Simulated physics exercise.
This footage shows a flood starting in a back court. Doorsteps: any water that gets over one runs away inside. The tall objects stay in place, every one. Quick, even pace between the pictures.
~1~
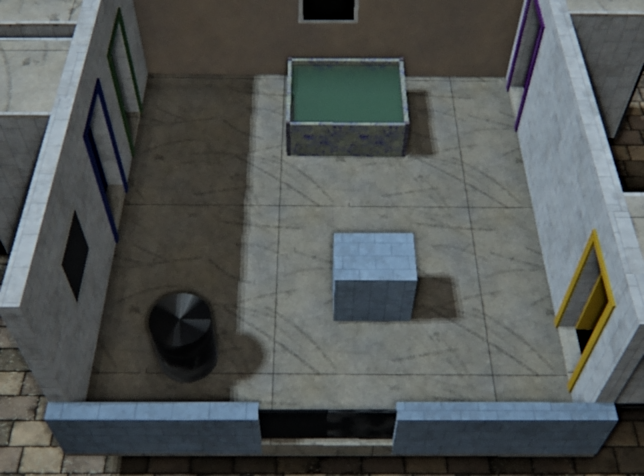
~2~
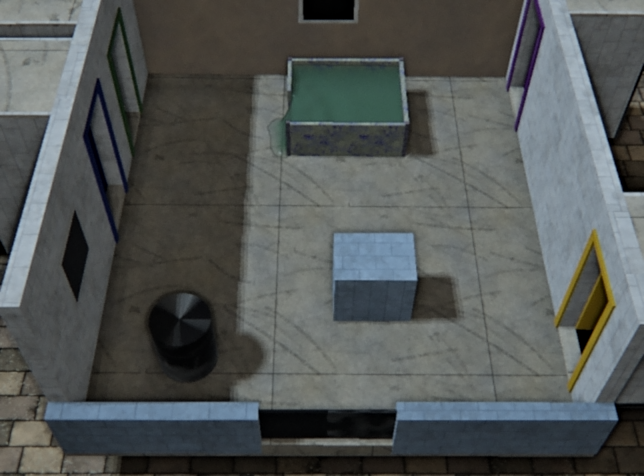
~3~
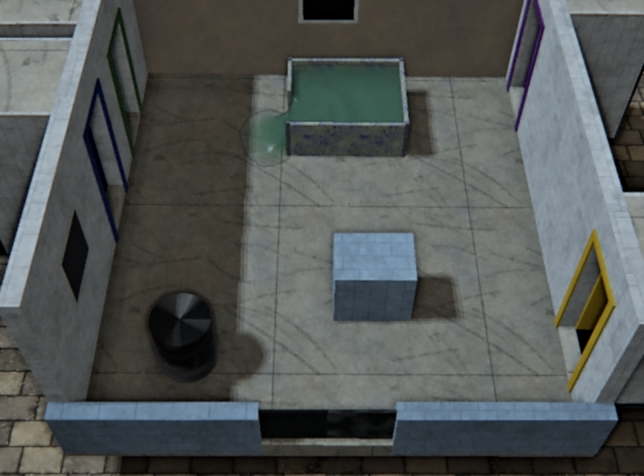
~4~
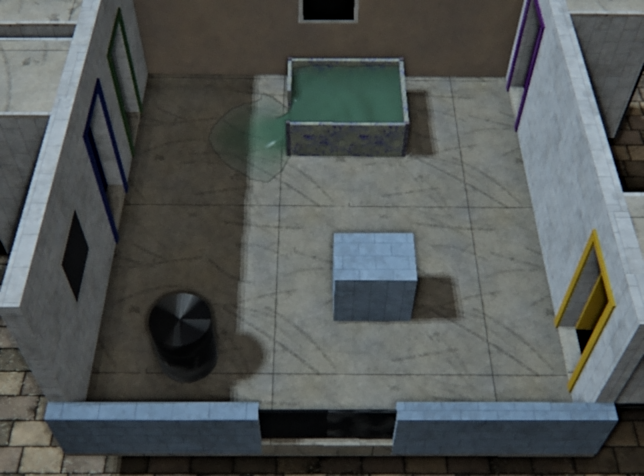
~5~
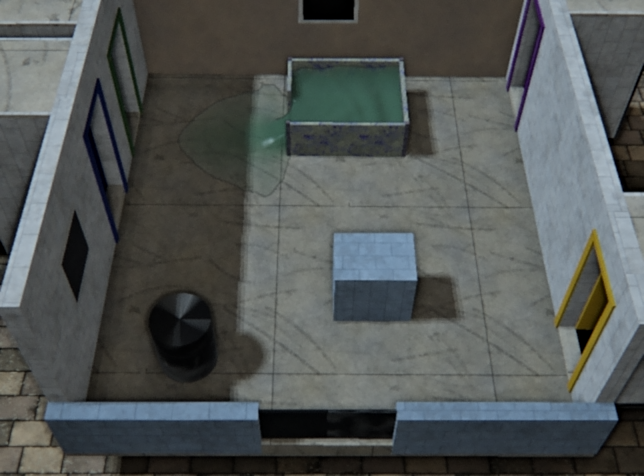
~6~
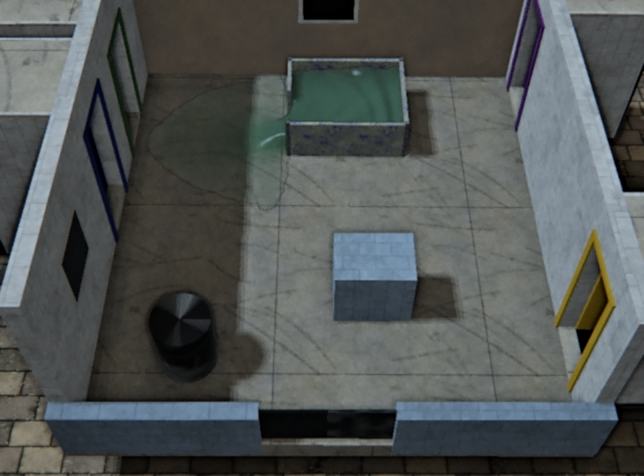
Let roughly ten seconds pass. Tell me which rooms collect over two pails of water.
One by one: The green door is going to allow over two buckets; the purple door is going to allow two buckets or less; the blue door is going to allow two buckets or less; the yellow door is going to allow two buckets or less.
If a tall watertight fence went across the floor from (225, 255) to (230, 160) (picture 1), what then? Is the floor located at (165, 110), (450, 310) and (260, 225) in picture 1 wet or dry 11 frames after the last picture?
Results in sequence: Swamped / bone-dry / swamped.
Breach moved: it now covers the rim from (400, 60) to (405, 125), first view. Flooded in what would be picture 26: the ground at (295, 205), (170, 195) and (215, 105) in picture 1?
Taking the spots in turn: Untouched, untouched and untouched.
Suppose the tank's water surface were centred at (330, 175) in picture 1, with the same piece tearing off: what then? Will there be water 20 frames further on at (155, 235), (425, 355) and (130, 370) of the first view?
The first spot ends up sodden, the second left untouched and the third sodden.
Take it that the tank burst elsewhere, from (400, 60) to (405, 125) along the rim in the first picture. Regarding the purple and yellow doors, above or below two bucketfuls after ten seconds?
I think the purple door crosses the limit and the yellow door crosses the limit.
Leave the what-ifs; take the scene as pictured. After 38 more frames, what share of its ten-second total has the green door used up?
By then roughly 95 percent of the ten-second total is in.
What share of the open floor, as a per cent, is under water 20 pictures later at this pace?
It works out to about 30 in a hundred.
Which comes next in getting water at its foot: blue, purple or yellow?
It's the one in blue.
A moment on, water covers 20 % of the floor; the green door over two buckets in, the purple door not reached, the blue door wet at the sill, nothing in, the yellow door not reached.
Next, water covers 25 % of the floor; the green door far over two buckets in, the purple door not reached, the blue door wet at the sill, nothing in, the yellow door not reached.
Then, water covers 30 % of the floor; the green door far over two buckets in, the purple door not reached, the blue door wet at the sill, nothing in, the yellow door not reached.
Later, water covers 50 % of the floor; the green door far over two buckets in, the purple door not reached, the blue door wet at the sill, nothing in, the yellow door not reached.
In the end, water covers 70 % of the floor; the green door far over two buckets in, the purple door wet at the sill, nothing in, the blue door wet at the sill, nothing in, the yellow door under two buckets in.
